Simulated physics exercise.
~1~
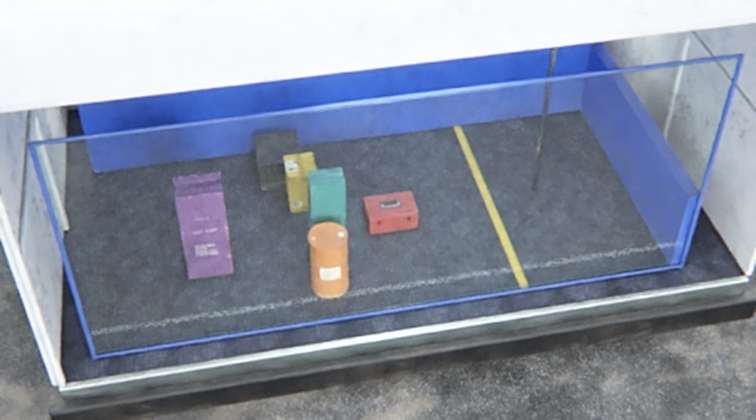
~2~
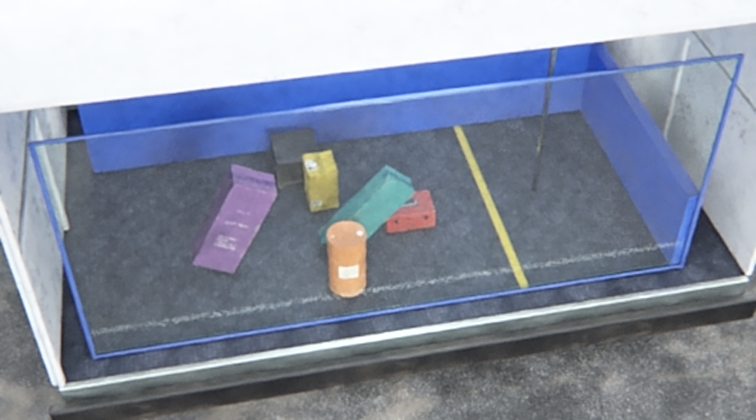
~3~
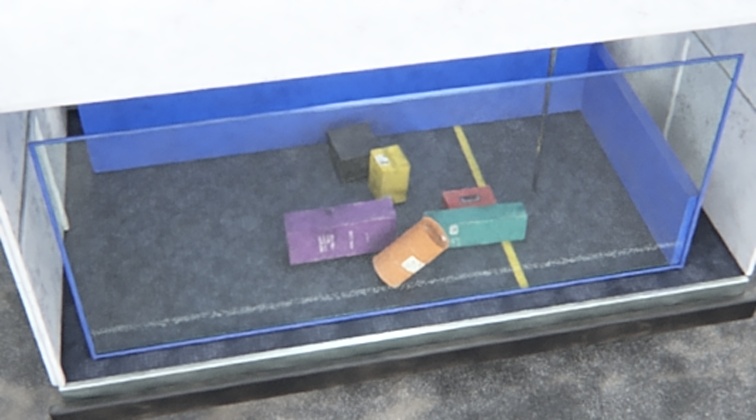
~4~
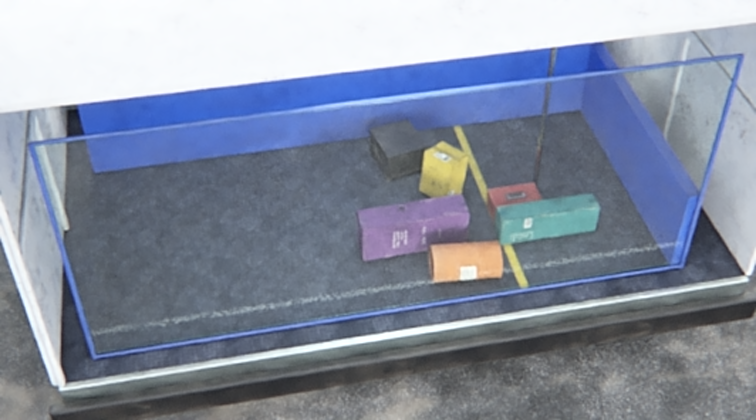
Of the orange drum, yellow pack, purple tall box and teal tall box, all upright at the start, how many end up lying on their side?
Three of them end up lying on their side, namely the orange drum, the purple tall box and the teal tall box.
Loose boxes, a toolbox and an orange drum sliding right, tall ones toppling, with the teal box and red toolbox crossing the yellow line.
